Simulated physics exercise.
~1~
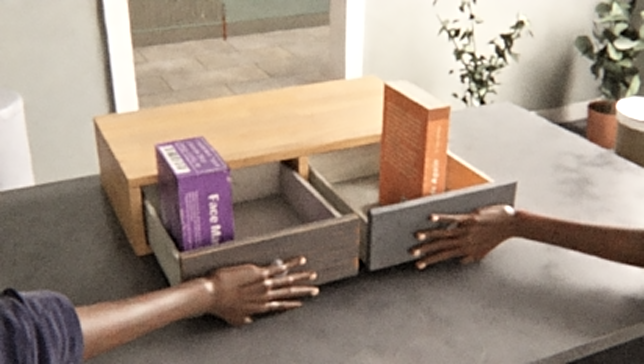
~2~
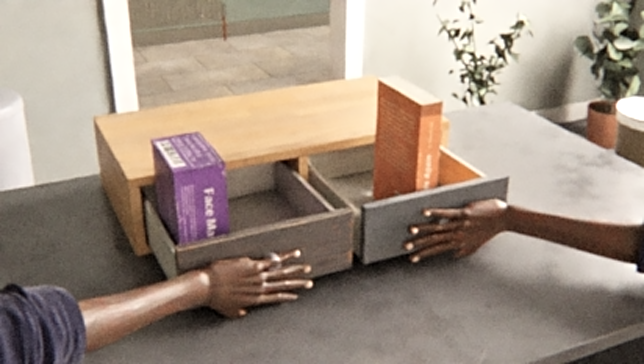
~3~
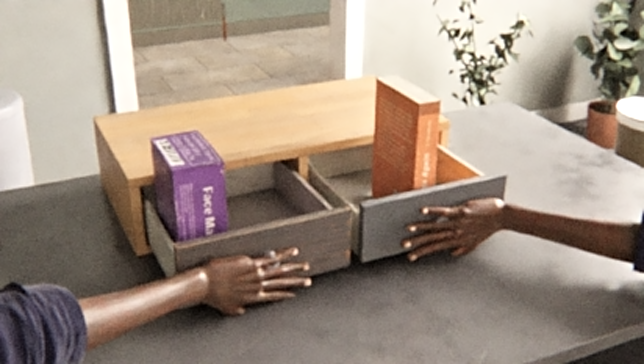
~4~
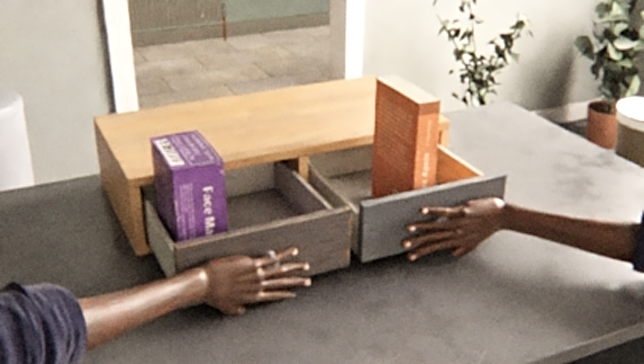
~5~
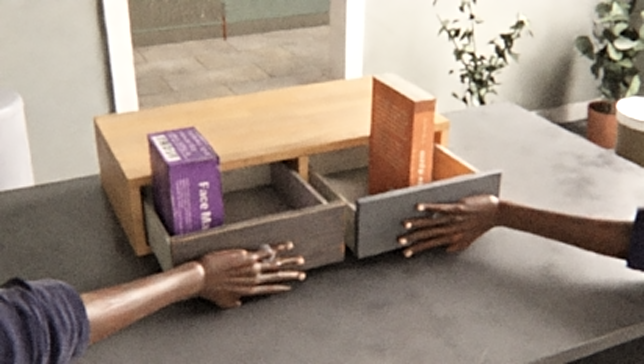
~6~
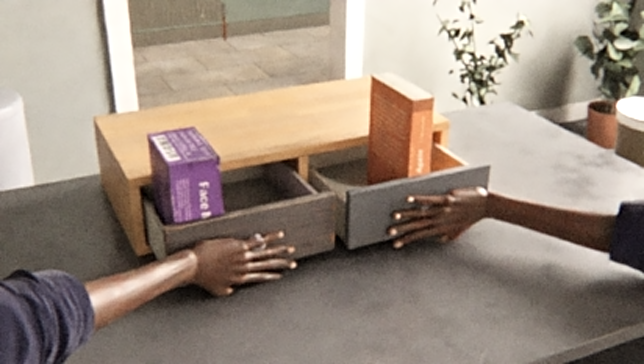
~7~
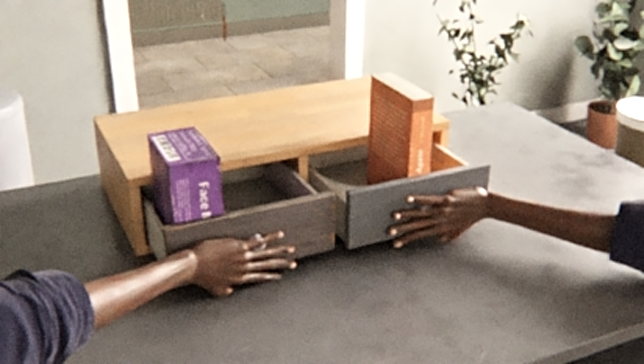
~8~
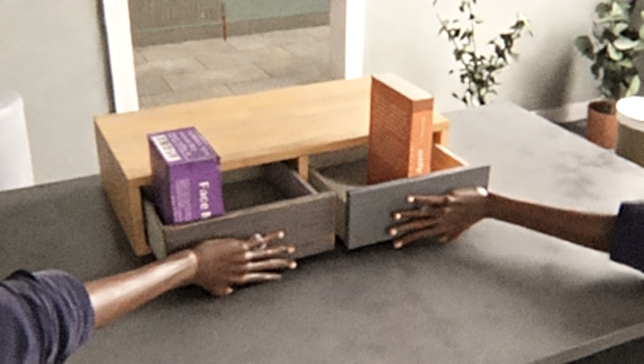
On a dark tabletop, two hands pushed at the open drawers of a small wooden chest, one holding a purple box and the other an upright orange book; both drawers slid in a little, then stopped, still partly open.
